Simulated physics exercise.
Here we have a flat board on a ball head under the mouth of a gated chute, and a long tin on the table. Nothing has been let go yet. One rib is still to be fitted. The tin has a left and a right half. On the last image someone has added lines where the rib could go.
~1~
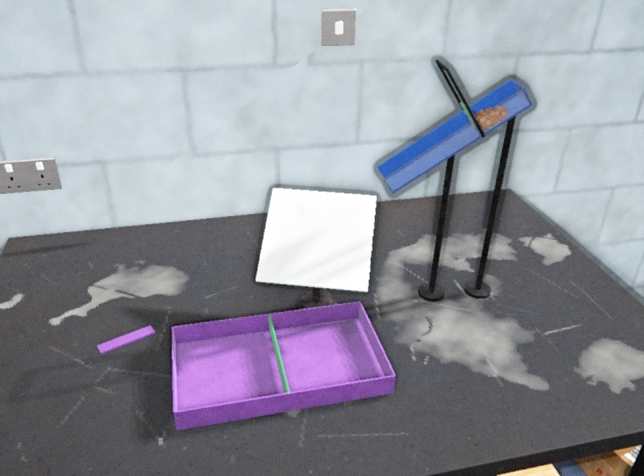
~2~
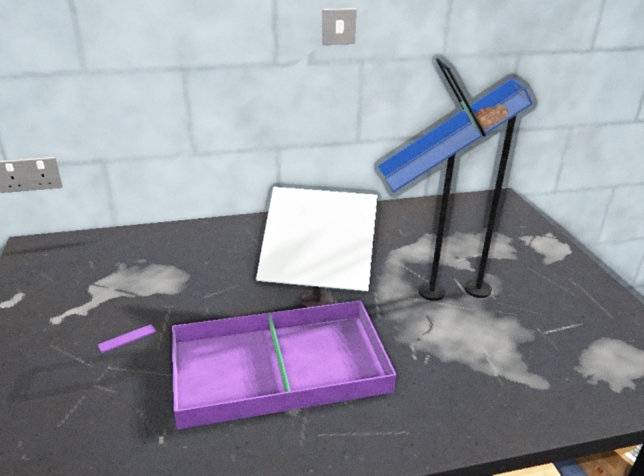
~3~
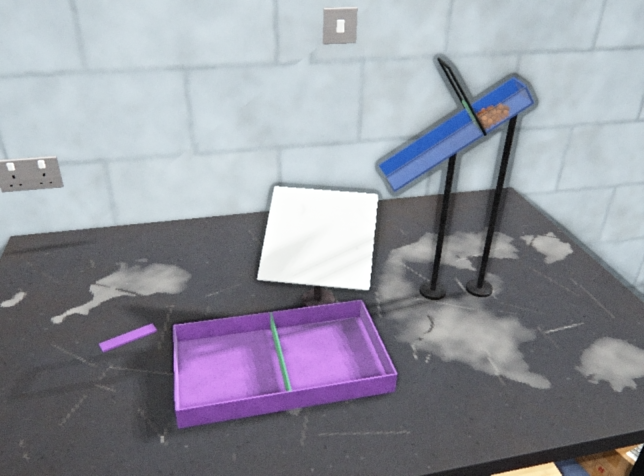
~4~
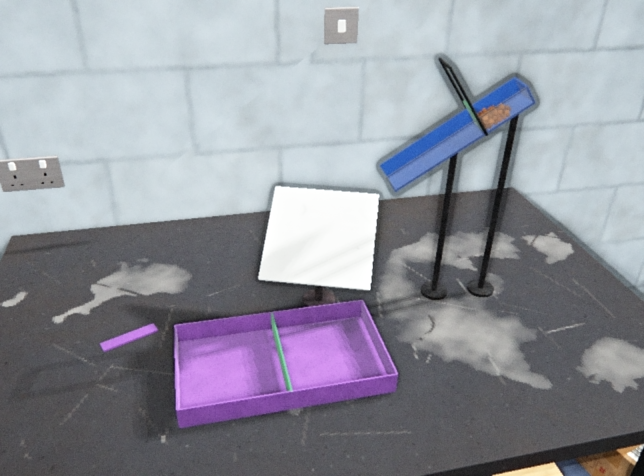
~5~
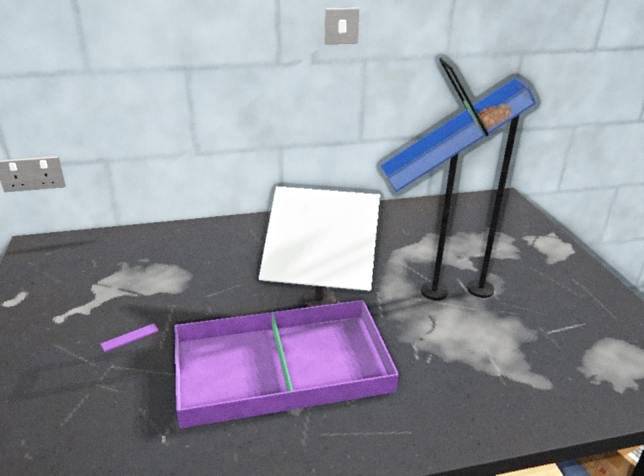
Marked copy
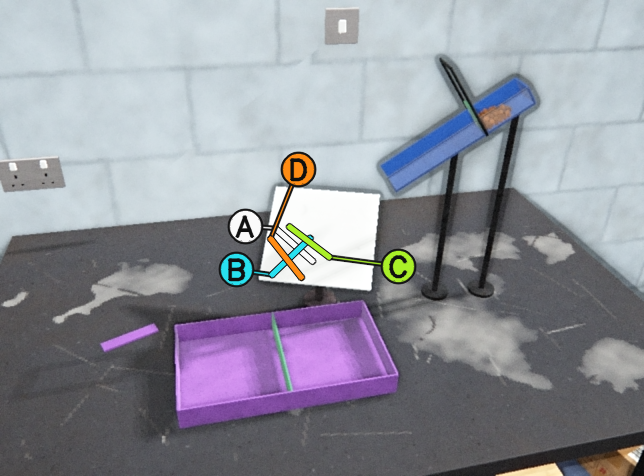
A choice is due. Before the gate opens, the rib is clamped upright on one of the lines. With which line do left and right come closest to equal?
B is best.
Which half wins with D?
More lands on the right.
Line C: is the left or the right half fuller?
More lands on the right.
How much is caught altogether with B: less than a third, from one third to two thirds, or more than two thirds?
It is more than two thirds.
On the marked copy, line A from (275, 228) to (312, 261); line B from (310, 238) to (271, 274); line C from (289, 226) to (329, 257); line D from (270, 238) to (301, 277).
With A, of what is caught, just a few in the left half, almost all in the right.
With B, of what is caught, roughly half in the left half, roughly half in the right.
With C, of what is caught, just a few in the left half, almost all in the right.
With D, of what is caught, about a tenth in the left half, almost all in the right.
